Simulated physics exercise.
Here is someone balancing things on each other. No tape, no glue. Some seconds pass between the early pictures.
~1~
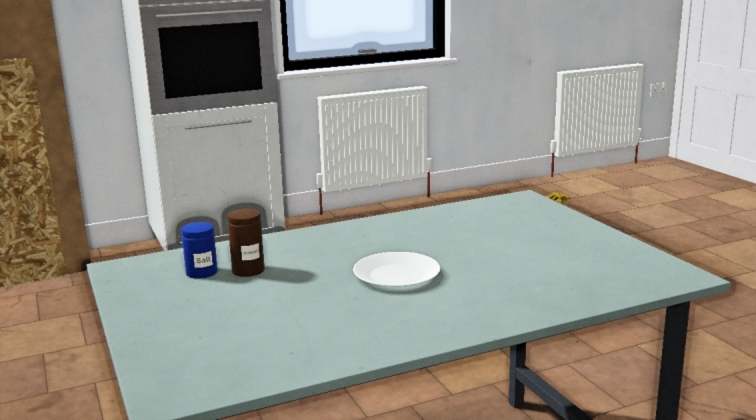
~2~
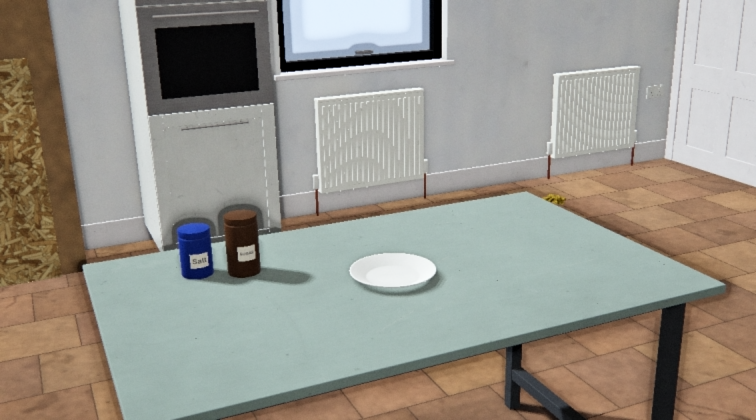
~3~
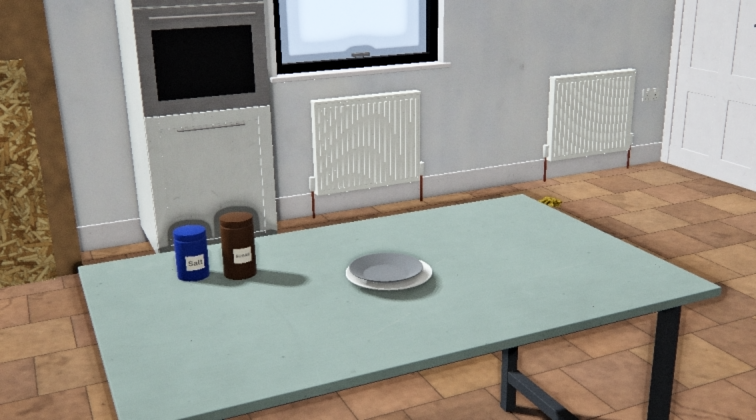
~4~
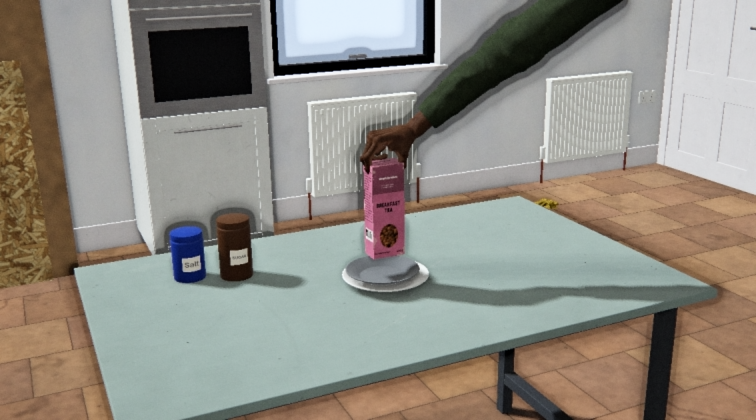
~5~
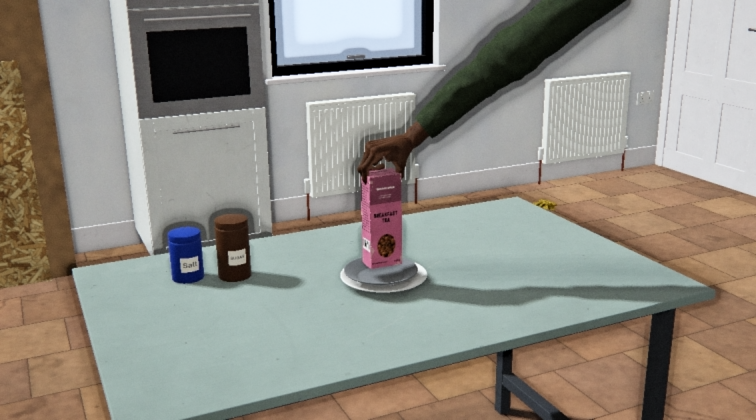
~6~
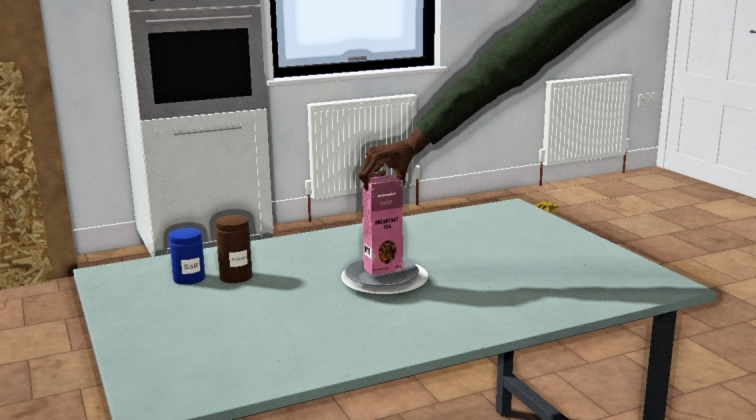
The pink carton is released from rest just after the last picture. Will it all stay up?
In the end the pile keeps its balance.
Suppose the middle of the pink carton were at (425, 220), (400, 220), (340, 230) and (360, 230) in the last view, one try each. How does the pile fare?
In the first case it loses its balance; in the second case it keeps its balance; in the third case it gives way; in the fourth case it keeps its balance.
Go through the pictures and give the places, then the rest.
The last thing is not in view yet; brown jar (246, 242), in the first picture.
The last thing is not in view yet; white plate (393, 273), in the second picture.
The last thing is not in view yet; brown jar (238, 245), in the third picture.
Still above its spot; pink carton (384, 209), in the fourth picture.
Still above its spot; pink carton (382, 219); brown jar (233, 248), in the fifth picture.
Set down, still held; pink carton (383, 225), in the sixth picture.
Then, 0.50 s on from there, no change.
Then, 1.30 s on from there, things are still on the move.
Then, 2.00 s on from there, as before.
In the end, all 5 unmoved. At the end, from the last picture's camera, pink carton near (383, 225). The pile stays up.
